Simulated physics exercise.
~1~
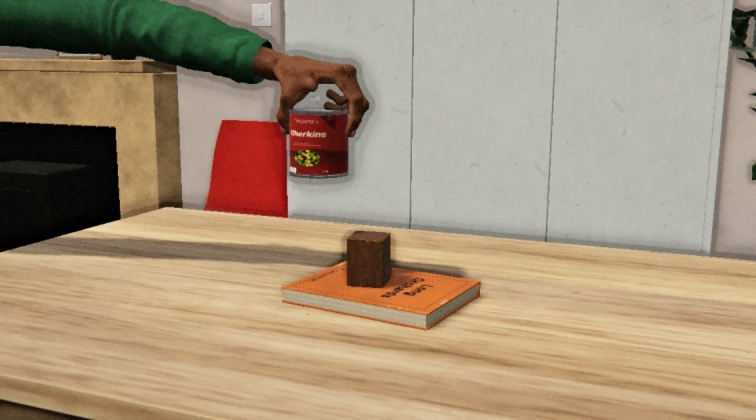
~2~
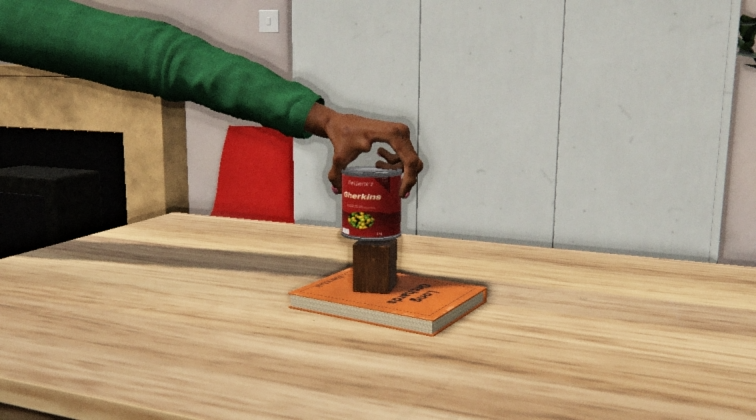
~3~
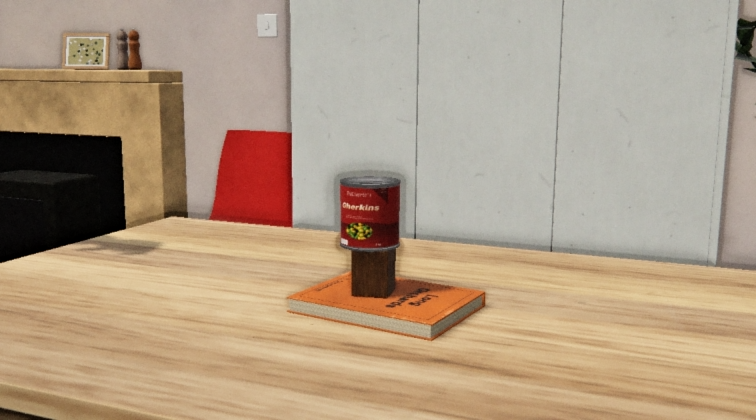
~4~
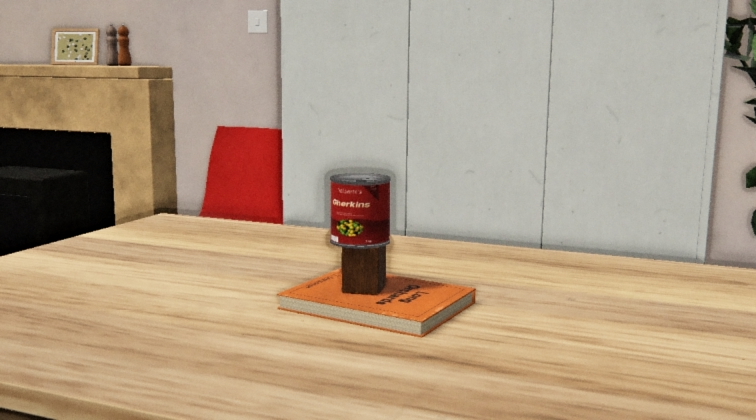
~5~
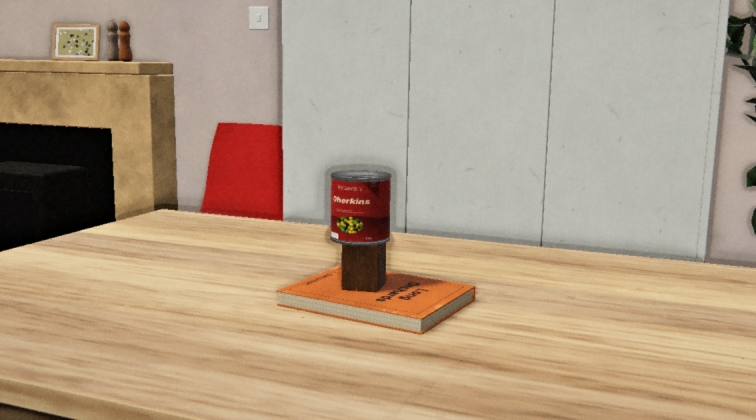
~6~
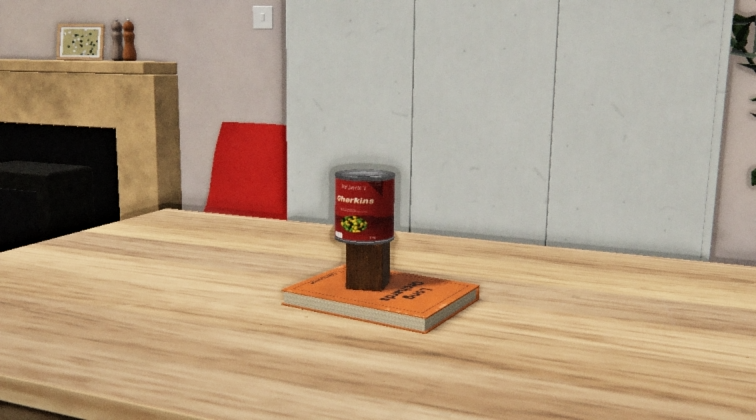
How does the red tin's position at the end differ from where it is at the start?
At the start the red tin is held in a hand in the air above the brown block and slightly to its left. At the end it is lower and a little further right, resting on top of the block with no hand on it.
